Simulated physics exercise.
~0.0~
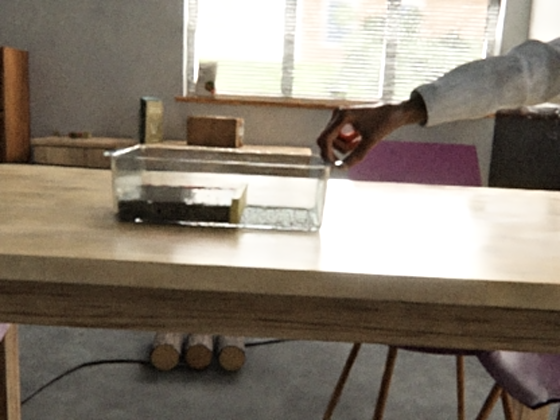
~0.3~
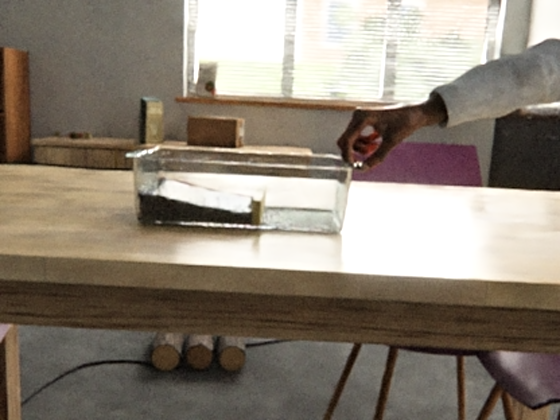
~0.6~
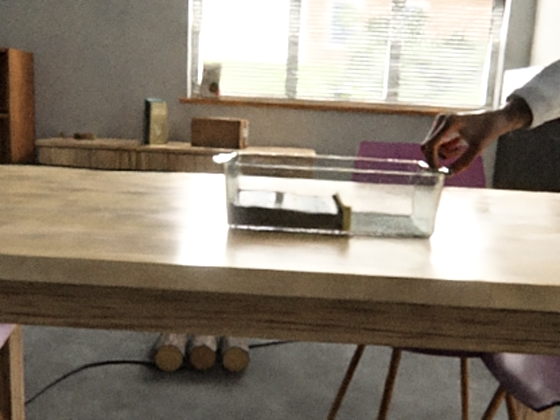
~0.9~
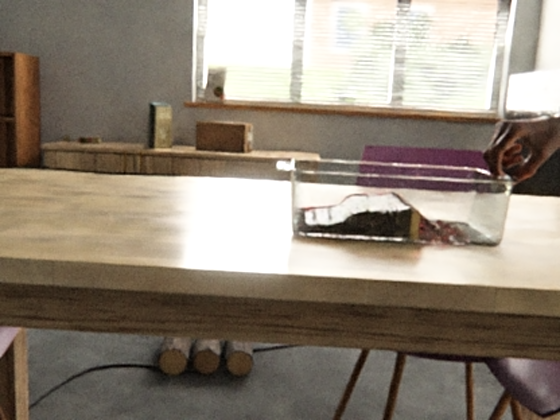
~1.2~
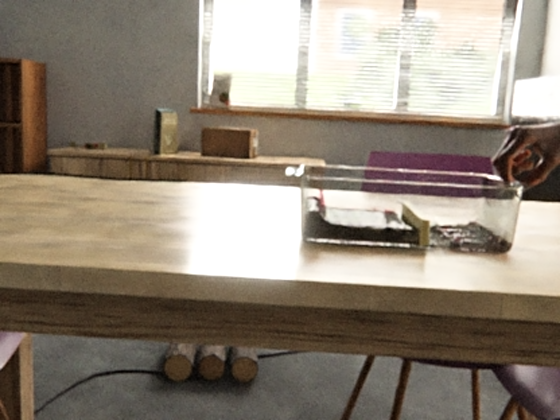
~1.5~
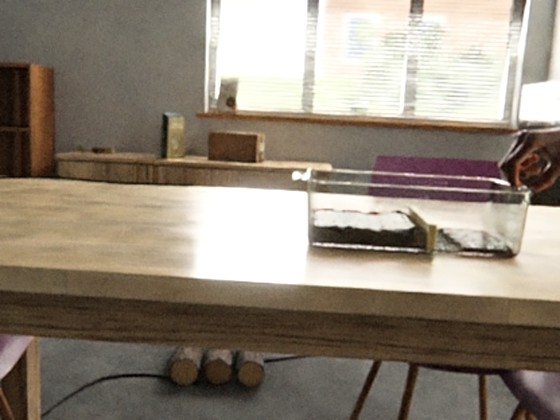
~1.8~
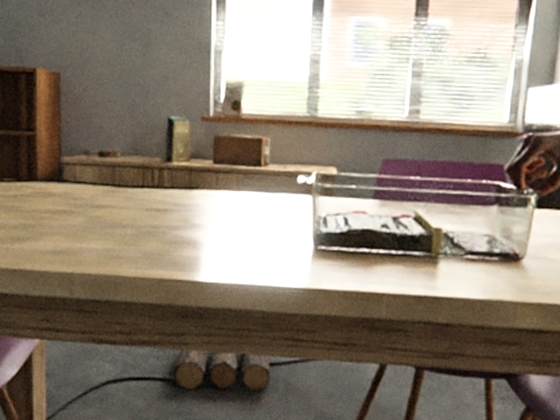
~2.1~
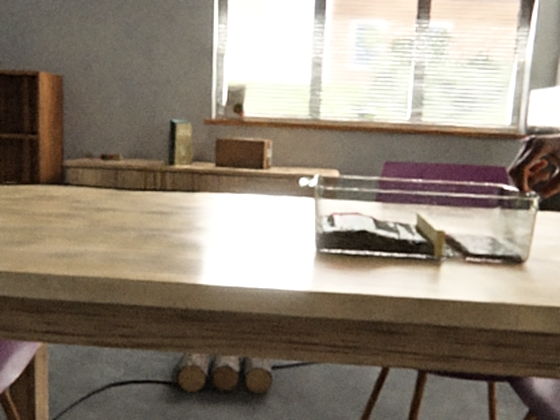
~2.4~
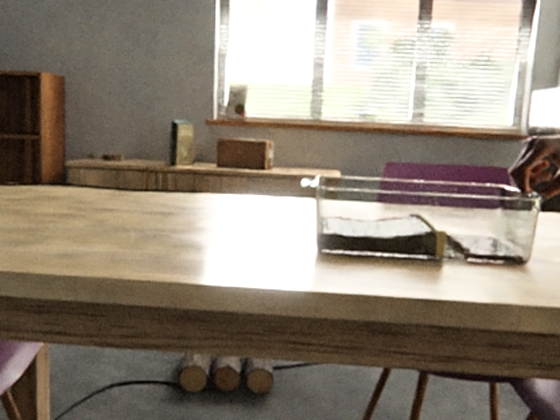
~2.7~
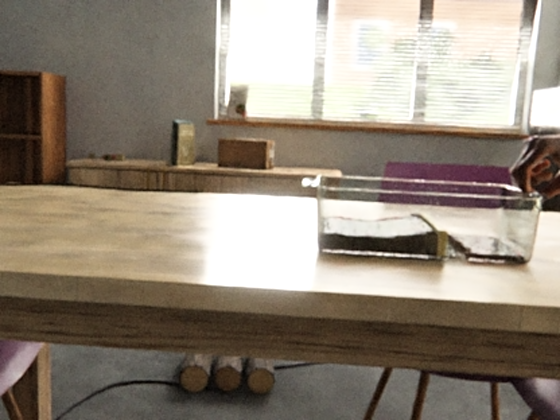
A clear, see-through food box sits on a pale wooden table, viewed from the side in a grey room, with dark liquid to the left of its low dividing wall. Behind it are a bright window with blinds, a purple chair and a low wooden cabinet, while three round logs lie beneath the table. A hand in a light sleeve pulls the box to the right in one tug, and the liquid sloshes into uneven slopes. Some spills over the upright divider before the box stops. Finally, most stays left, a little lies right, and none has left the box.
